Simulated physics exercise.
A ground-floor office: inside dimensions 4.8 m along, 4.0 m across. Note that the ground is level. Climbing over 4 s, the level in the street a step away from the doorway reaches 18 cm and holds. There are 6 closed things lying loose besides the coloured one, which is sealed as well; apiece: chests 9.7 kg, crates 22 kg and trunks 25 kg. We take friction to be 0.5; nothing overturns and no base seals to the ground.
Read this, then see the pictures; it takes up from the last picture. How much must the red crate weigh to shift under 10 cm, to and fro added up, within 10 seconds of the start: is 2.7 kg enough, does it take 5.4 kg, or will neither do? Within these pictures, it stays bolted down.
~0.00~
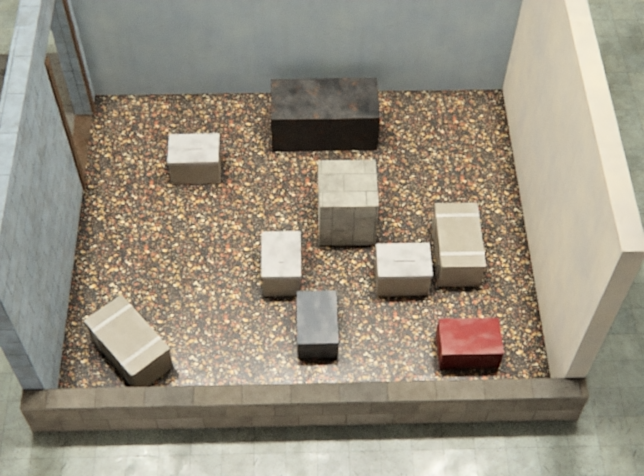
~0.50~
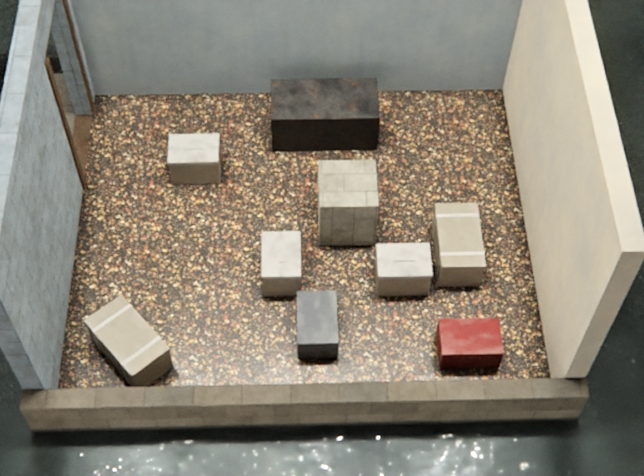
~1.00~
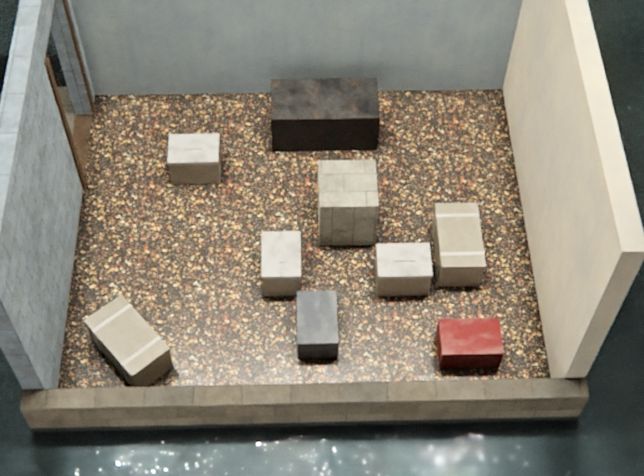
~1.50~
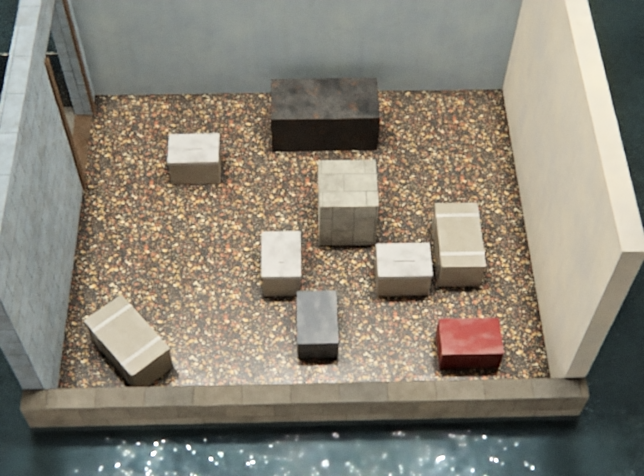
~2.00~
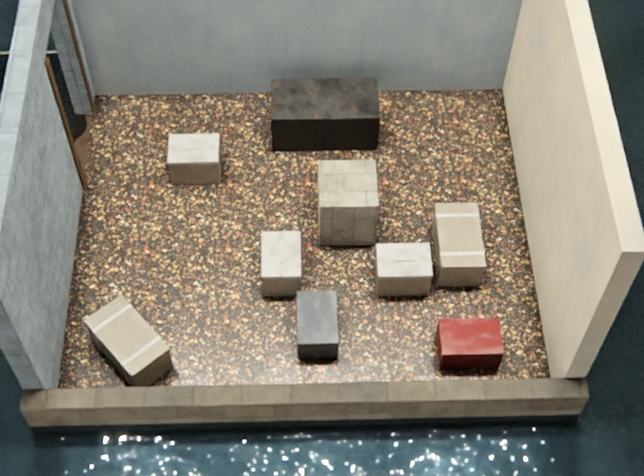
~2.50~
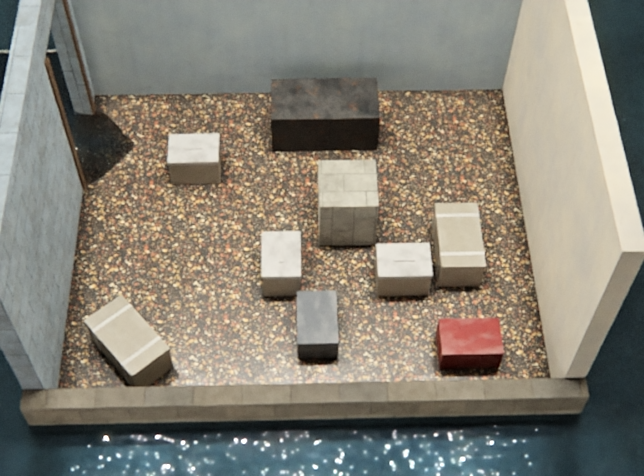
Looks to me like the light option works.
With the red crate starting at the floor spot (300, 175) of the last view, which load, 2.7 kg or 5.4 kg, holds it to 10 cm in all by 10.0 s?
No load works.
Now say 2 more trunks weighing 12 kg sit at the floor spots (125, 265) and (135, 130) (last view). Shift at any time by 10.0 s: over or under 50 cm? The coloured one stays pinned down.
In order: Within the mark, above the mark.
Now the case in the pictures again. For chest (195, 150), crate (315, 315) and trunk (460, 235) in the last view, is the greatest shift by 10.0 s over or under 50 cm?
The three come out further, not as far, not as far, in that order.
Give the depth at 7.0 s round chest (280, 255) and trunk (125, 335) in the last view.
Depth approx. 4 cm / 1 cm.
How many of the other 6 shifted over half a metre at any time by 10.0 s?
That comes to 1.
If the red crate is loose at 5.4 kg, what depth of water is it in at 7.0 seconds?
Roughly 0 cm.
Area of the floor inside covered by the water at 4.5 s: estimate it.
My estimate is roughly 4.5 m2.
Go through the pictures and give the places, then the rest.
The red crate at (471, 336) rests on the ground; water covers 0.0 m2; 0 of 7 have shifted, in the first picture.
The red crate at (471, 336), on the bottom; 0.0 m2 under water; 0 of 7 have shifted, in the second picture.
The red crate at (471, 336) rests on the ground; water covers 0.0 m2; 0 of 7 have shifted, in the third picture.
The red crate at (471, 336) rests on the ground; 0.0 m2 under water; 0 of 7 have shifted, in the fourth picture.
The red crate at (471, 336) rests on the ground; 0.0 m2 under water; 0 of 7 have shifted, in the fifth picture.
The red crate at (471, 336) rests on the ground; water covers 0.3 m2; 0 of 7 have shifted, in the sixth picture.
After 3.5 s the red crate would be 0 cm from its start with 2.7 kg and 0 cm from its start with 5.4 kg; 0 cm of water round it then.
After 4.5 s the red crate would be 0 cm from its start with 2.7 kg and 0 cm from its start with 5.4 kg; 0 cm of water round it then.
After 7.0 s the red crate would be 0 cm from its start with 2.7 kg and 0 cm from its start with 5.4 kg; 0 cm of water round it then.
After 10.0 s the red crate would be 2 cm from its start with 2.7 kg and 1 cm from its start with 5.4 kg; 3 cm of water round it then.
